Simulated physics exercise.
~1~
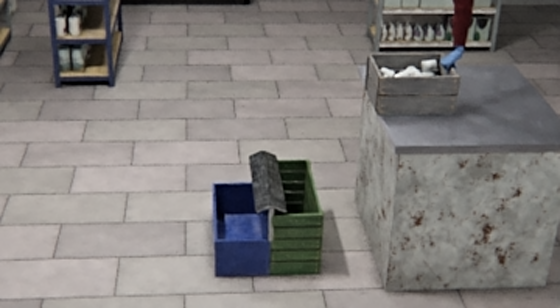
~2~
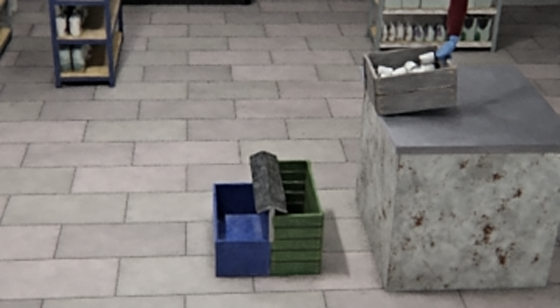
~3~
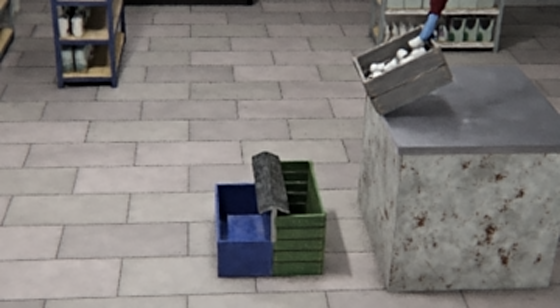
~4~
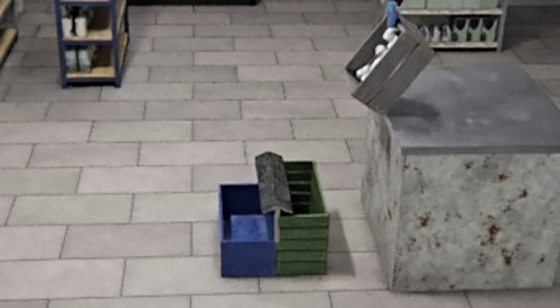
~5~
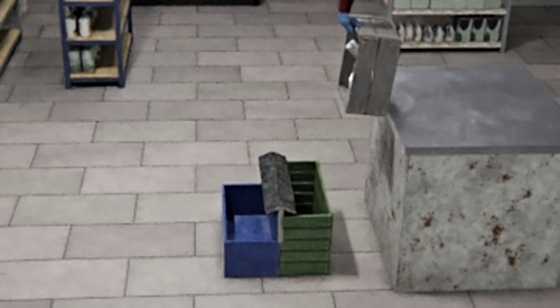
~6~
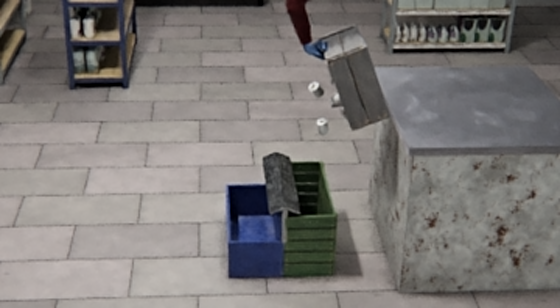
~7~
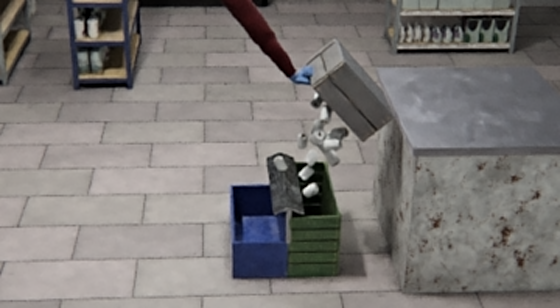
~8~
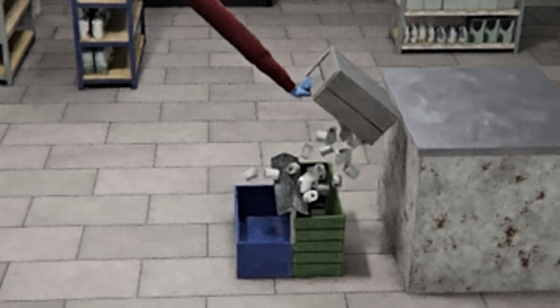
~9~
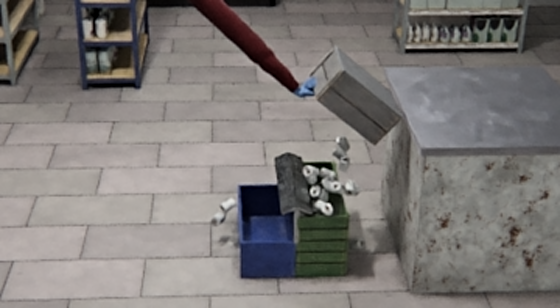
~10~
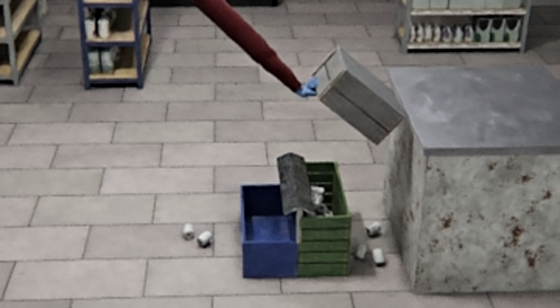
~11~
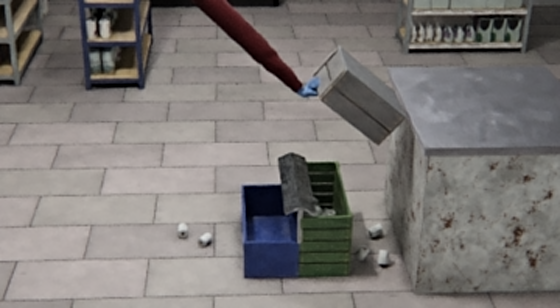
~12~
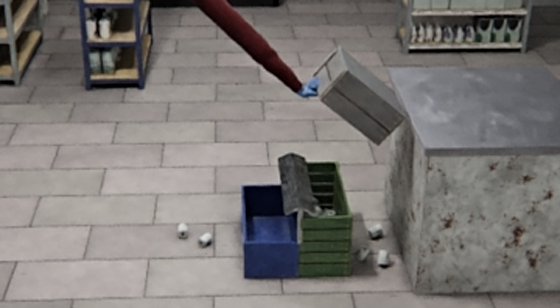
A red arm with a blue hand tipped a grey tote over the end of a bench, spilling white rolls toward the green bin below. Most dropped into it, but a few tumbled to the floor on either side, leaving the blue bin looking empty.
